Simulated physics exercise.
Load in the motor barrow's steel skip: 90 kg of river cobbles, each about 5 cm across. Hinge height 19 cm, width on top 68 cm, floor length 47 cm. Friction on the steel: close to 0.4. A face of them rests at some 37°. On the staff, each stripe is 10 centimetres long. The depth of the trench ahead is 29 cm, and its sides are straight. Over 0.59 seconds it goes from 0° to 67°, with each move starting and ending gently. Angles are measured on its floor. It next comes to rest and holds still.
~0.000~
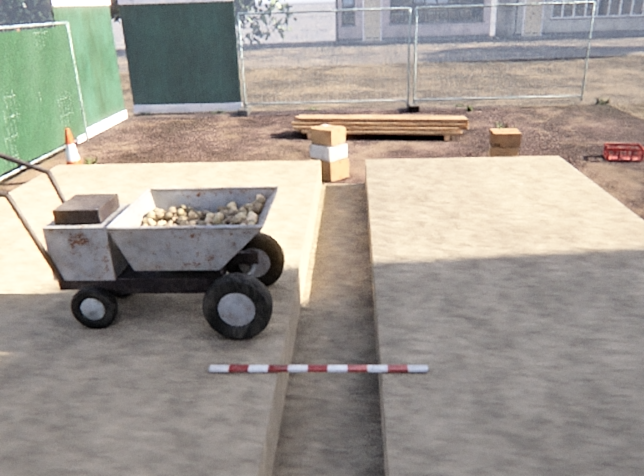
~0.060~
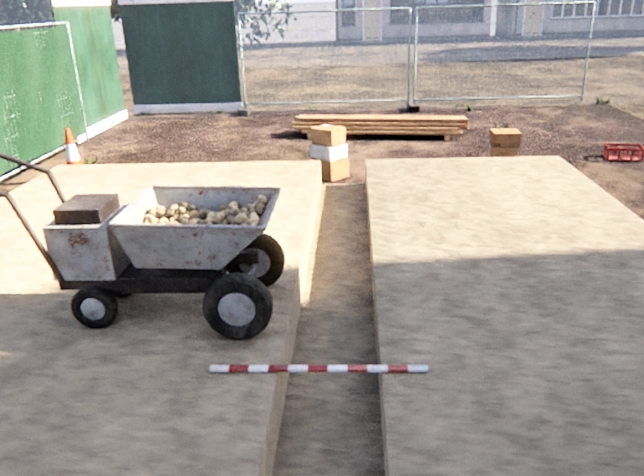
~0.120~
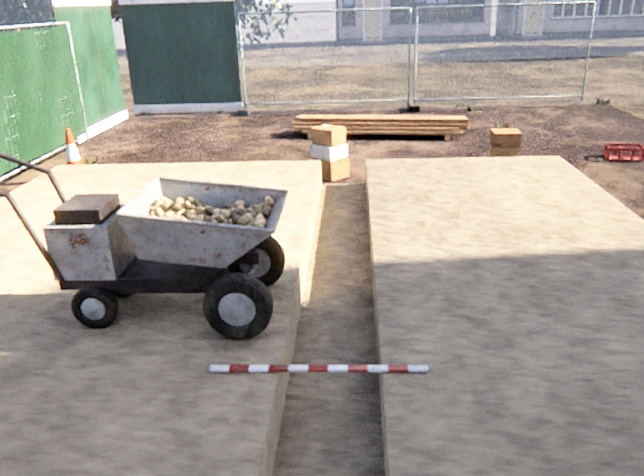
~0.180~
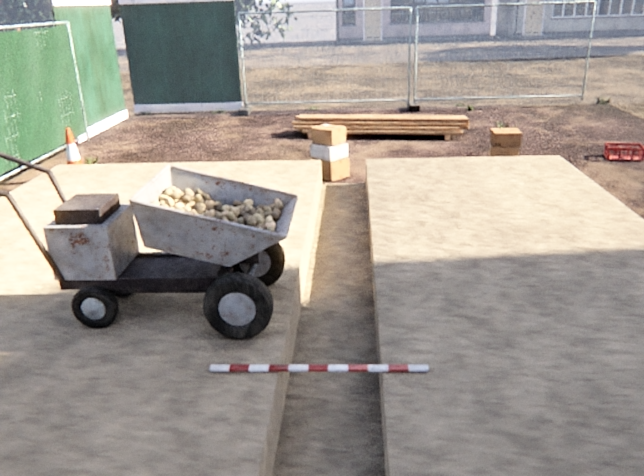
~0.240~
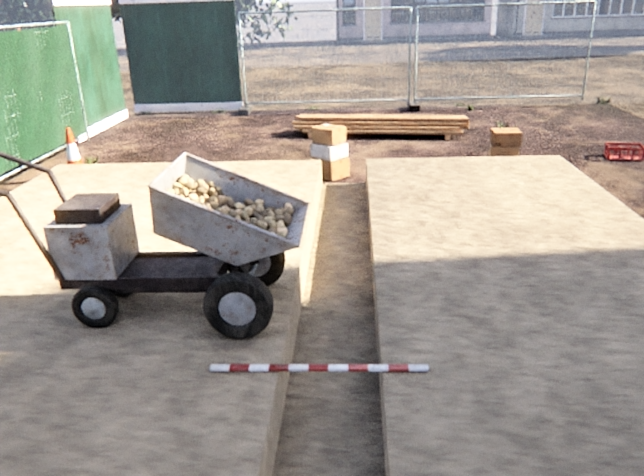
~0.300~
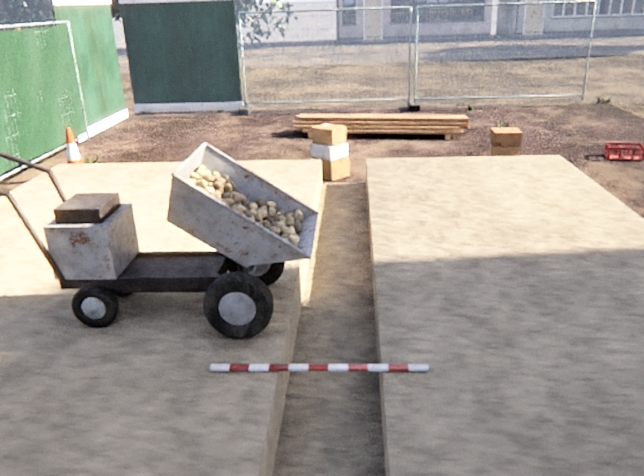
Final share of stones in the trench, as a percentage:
55 per cent.
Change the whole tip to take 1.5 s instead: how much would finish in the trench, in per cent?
Then some 85 per cent would.
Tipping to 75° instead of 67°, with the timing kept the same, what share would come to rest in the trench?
Share in trench: Approx. 65%.
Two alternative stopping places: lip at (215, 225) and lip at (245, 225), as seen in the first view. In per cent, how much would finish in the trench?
From the first spot near 100, from the second near 75 per cent.
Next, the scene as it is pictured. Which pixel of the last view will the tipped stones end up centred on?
The middle should be near (373, 334).
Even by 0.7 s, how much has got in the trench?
Roughly 20 percent of the load.
After 0.4 s the floor is at 56°; 100 % in the skip; the foremost stones are at (318, 260).
After 0.7 s the floor is at 67°; 80 % in the skip, 20 % in the trench; the foremost stones are at (375, 303).
After 1.0 s the floor is at 67°; 15 % in the skip, 41 % in the trench, 44 % past the trench; the foremost stones are at (485, 315).
After 3.0 s the floor is at 67°; 0 % in the skip, 55 % in the trench, 45 % past the trench; the foremost stones are at (600, 289).
